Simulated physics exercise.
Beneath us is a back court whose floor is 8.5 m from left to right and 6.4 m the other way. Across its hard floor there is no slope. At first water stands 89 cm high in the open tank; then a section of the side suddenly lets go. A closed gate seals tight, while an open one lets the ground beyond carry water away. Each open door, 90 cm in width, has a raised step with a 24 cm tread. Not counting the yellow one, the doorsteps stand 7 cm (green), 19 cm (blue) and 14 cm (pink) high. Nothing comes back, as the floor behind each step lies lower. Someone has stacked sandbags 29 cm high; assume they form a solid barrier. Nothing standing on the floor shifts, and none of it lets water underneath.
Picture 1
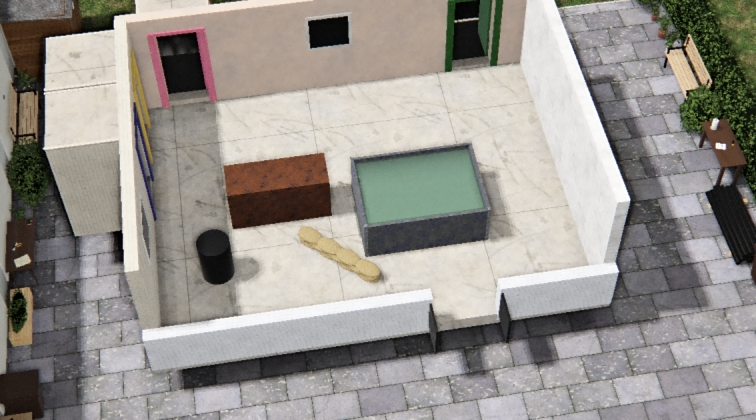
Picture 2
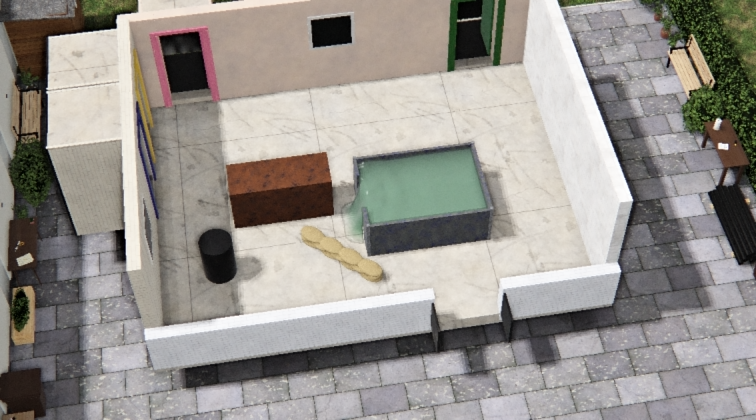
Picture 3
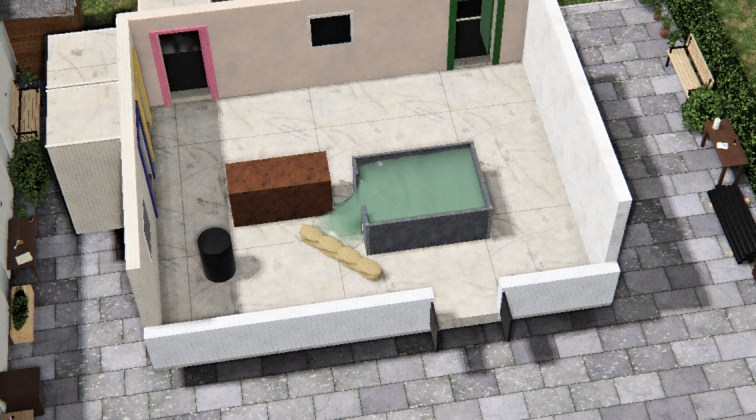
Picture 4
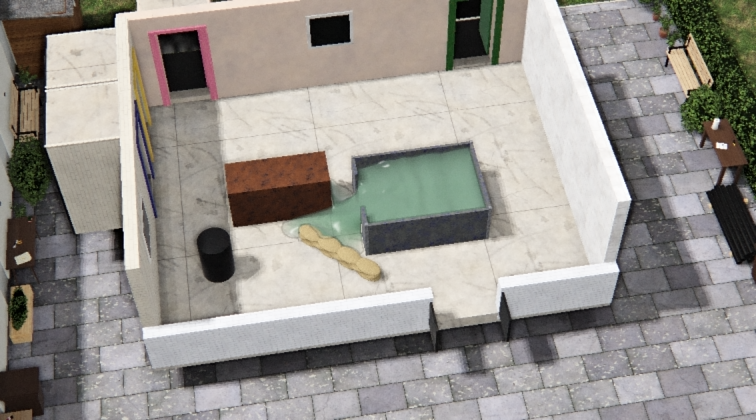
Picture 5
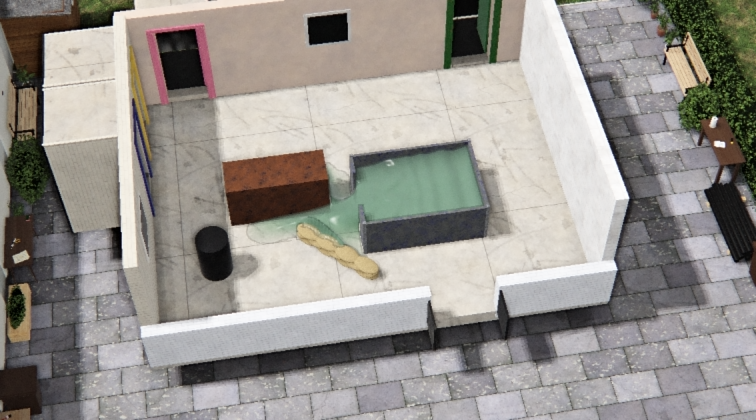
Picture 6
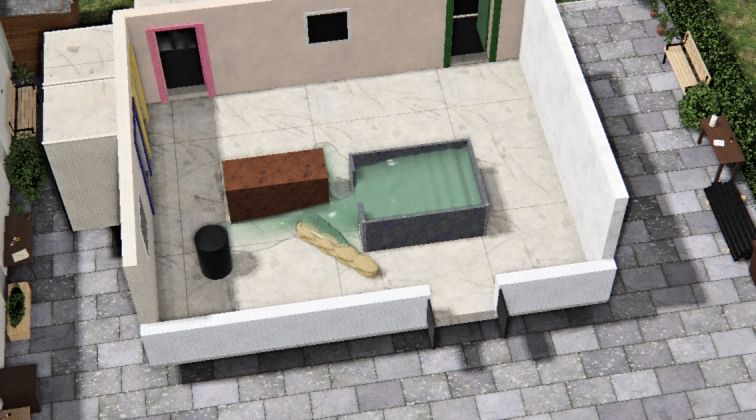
Walled court with a grey tank of green water pouring from its left side, spreading between a brown block and sandbags.
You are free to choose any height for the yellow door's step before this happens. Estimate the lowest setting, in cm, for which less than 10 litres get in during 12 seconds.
Around 6 cm.
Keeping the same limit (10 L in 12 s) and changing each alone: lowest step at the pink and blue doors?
About 10.5 cm at pink and about 6.0 cm at blue.
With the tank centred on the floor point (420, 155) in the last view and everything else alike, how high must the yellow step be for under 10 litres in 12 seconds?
Roughly 30 centimetres.
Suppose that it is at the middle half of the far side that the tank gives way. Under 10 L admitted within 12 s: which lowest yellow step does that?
A minimum of about 19 cm.
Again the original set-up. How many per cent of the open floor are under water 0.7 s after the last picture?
Close to 25 per cent of it is wet.
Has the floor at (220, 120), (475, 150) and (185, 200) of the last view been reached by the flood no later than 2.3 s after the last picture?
Status: Clear / clear / submerged.
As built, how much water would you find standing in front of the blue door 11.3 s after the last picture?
Some 4.5 cm.
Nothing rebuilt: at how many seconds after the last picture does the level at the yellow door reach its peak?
I'd say near 9.5 seconds.
Then, 0.7 s after the last picture water covers 25 % of the floor, deepest (62 cm) near (316, 234); it has not reached the yellow door.
Then, 2.3 s after the last picture water covers 55 % of the floor, deepest (41 cm) near (326, 240); 4 cm at the yellow door, 0 litres in over its 15 cm step.
Then, 11.3 s after the last picture water covers 95 % of the floor, deepest (12 cm) near (326, 240); 7 cm at the yellow door, 0 litres in over its 15 cm step.
At the yellow door as built, the water peaked near 7 cm, 9.7 s after the last picture.
With a step of 5.5 cm, 15 litres would have come in within the 12 s; with 7.5 cm, 4 litres. So under 10 litres takes about 6 cm.
